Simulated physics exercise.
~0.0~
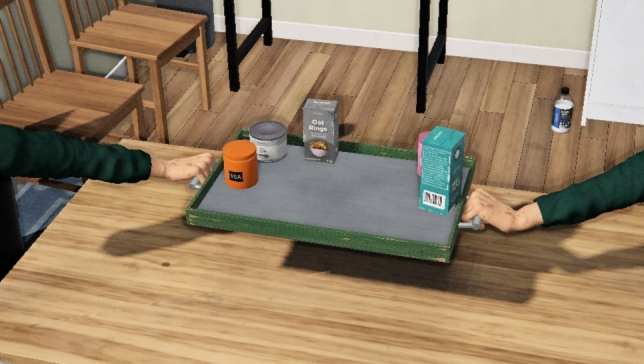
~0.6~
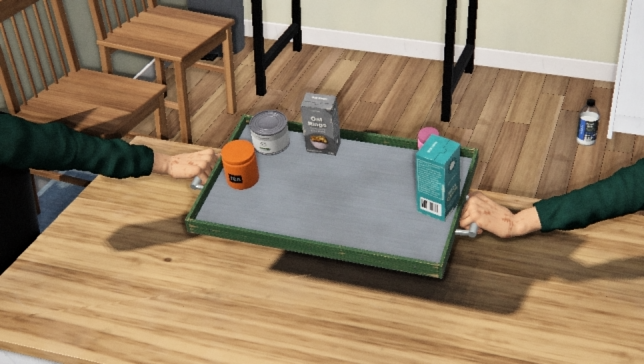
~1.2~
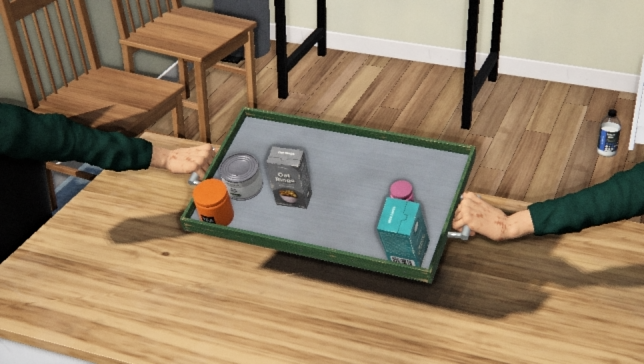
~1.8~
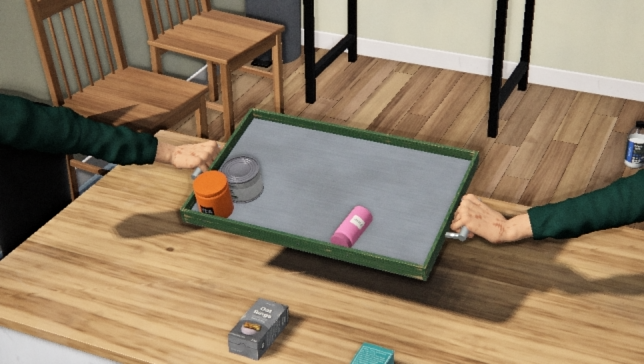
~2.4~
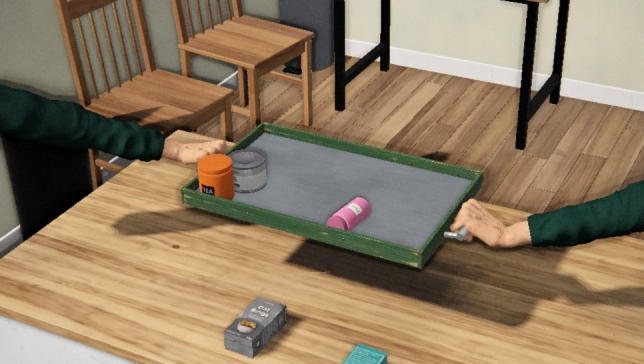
Two cartons sliding off a green-rimmed tray tipped by two hands, a pink shaker toppling, orange jar and tub staying upright.
